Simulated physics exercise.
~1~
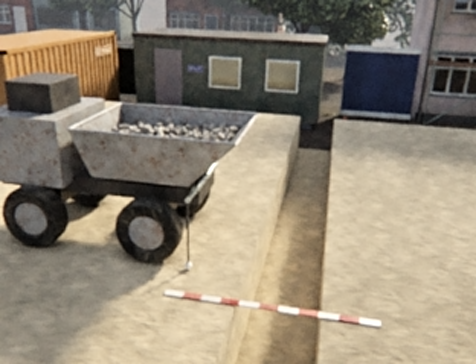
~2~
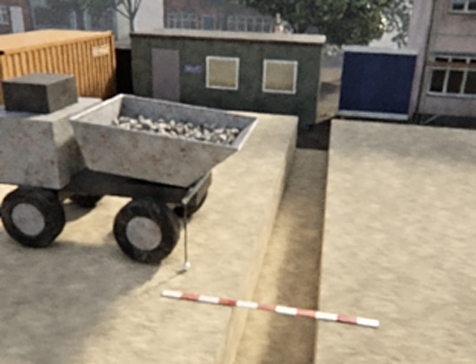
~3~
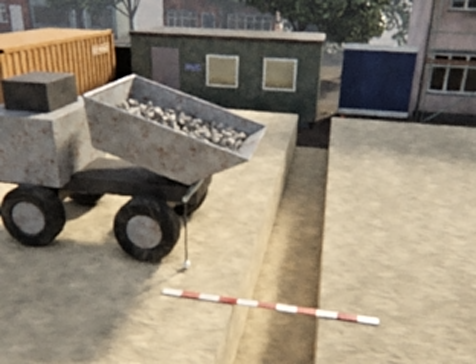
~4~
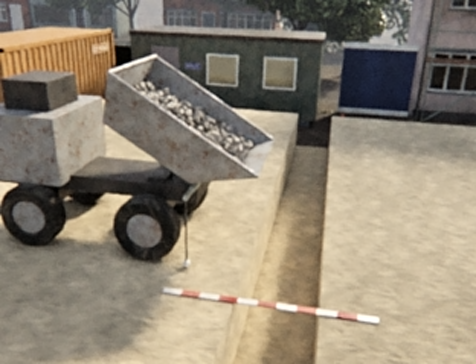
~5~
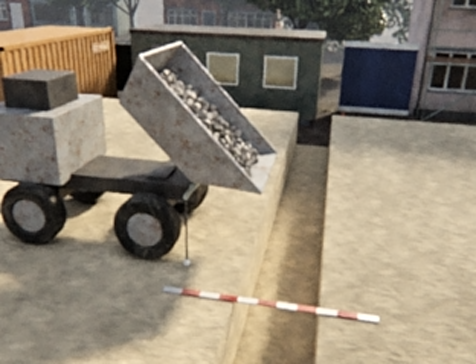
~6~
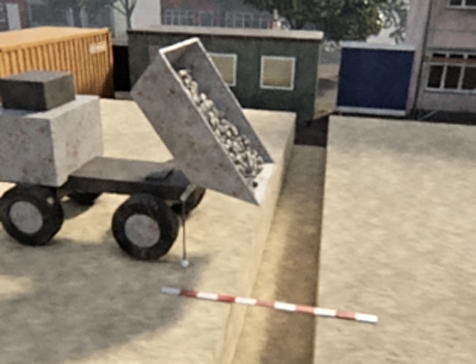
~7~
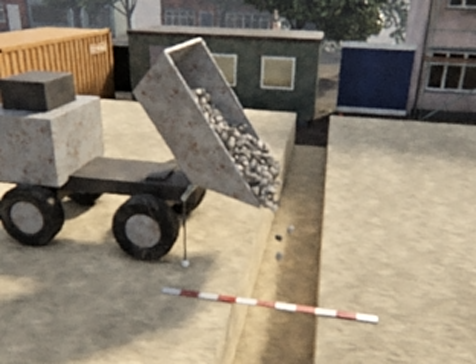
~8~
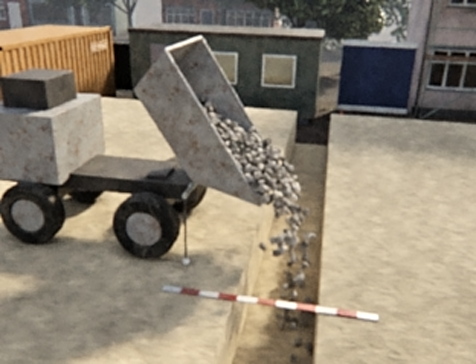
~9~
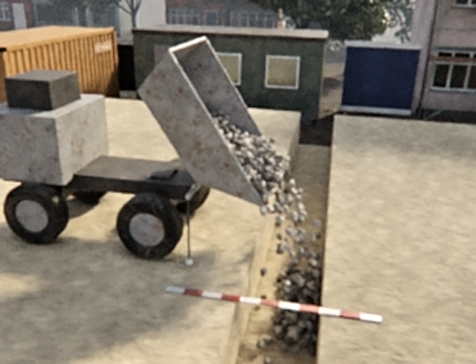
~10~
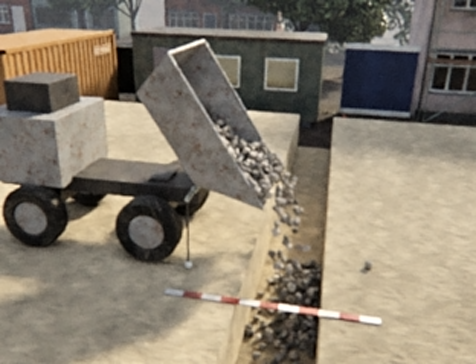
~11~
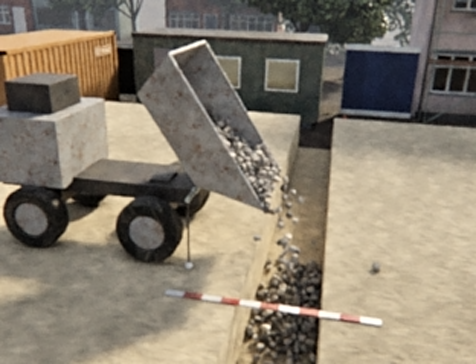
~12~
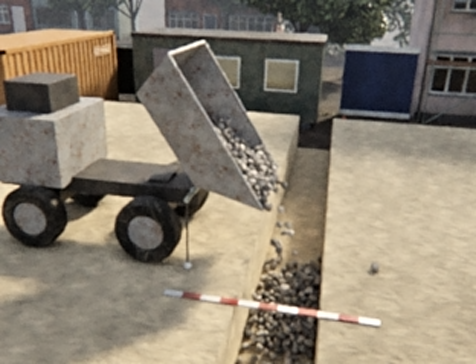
A sandy building site is seen from the side and slightly above, with an orange container, a dark green hut and a blue panel behind. At left stands a grey dumper with black wheels, its skip full of grey stones, beside a narrow trench crossed by a red-and-white staff. The skip tips steeply to the right while the stones at first stay inside. Then they slide over the lip and tumble into the trench, one coming to rest on the ground beyond. Finally, a heap lies under the staff, with many stones still in the raised skip.
